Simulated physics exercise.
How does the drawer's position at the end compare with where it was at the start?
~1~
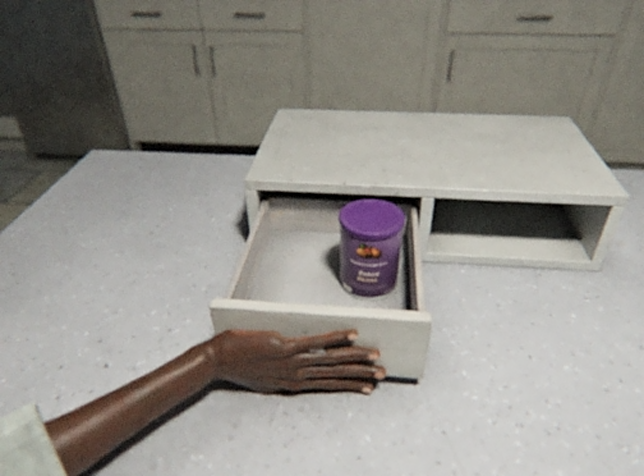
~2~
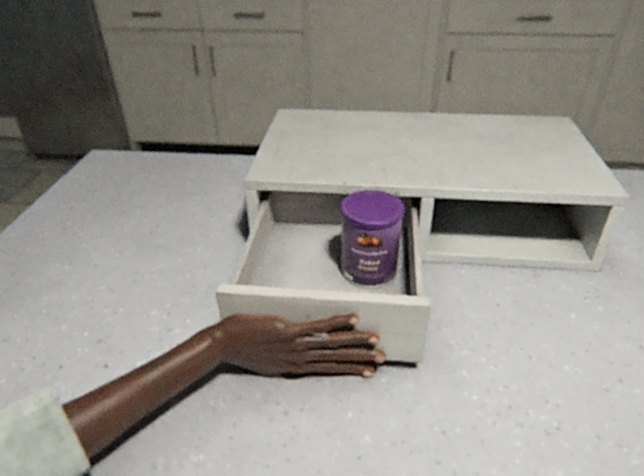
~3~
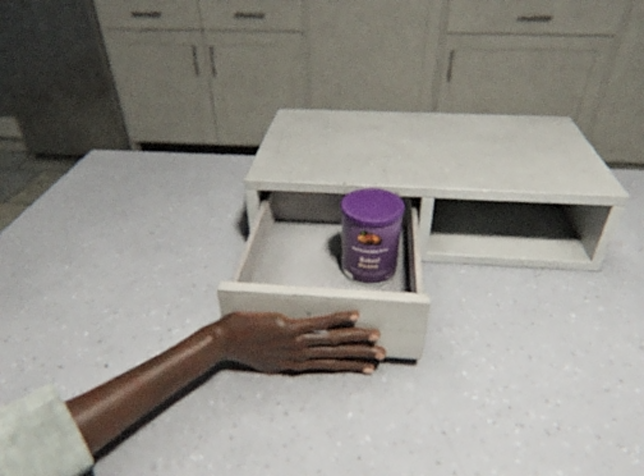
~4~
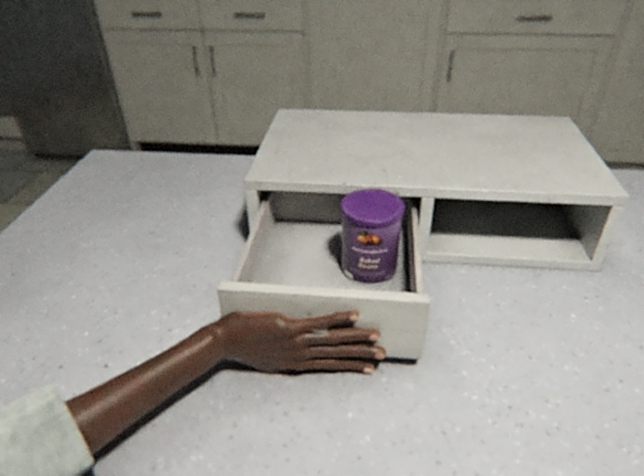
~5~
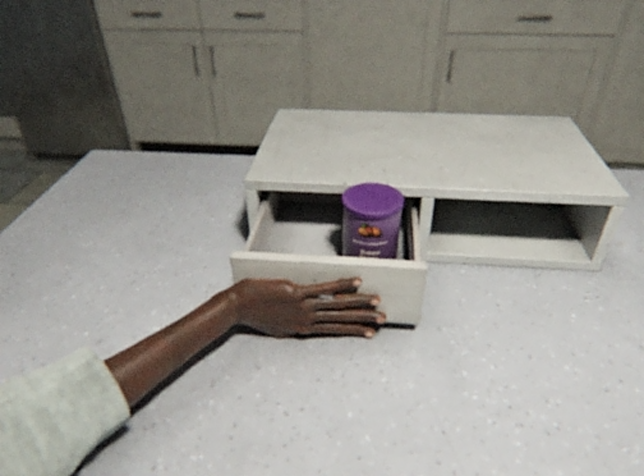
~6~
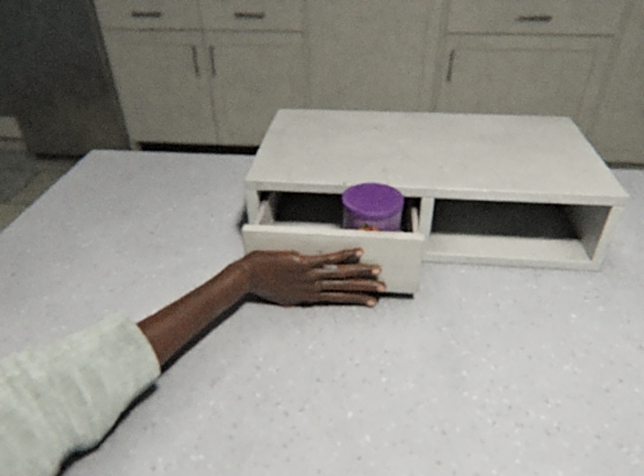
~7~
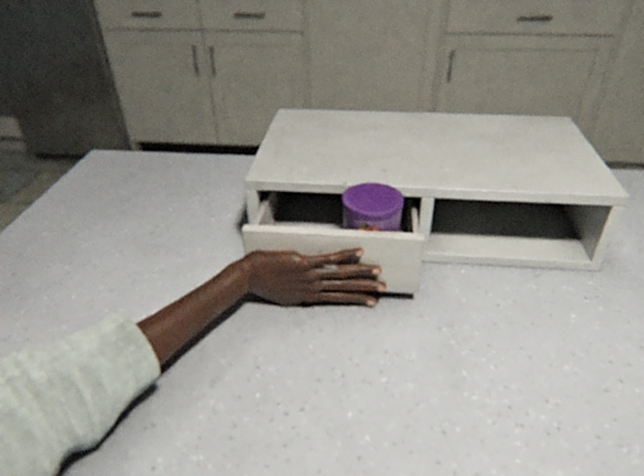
At the start the drawer is pulled well out towards the viewer, with the purple pot in full view. By the end it has been pushed much further into the chest but still sticks out a little, with only the upper part of the pot showing above its front.
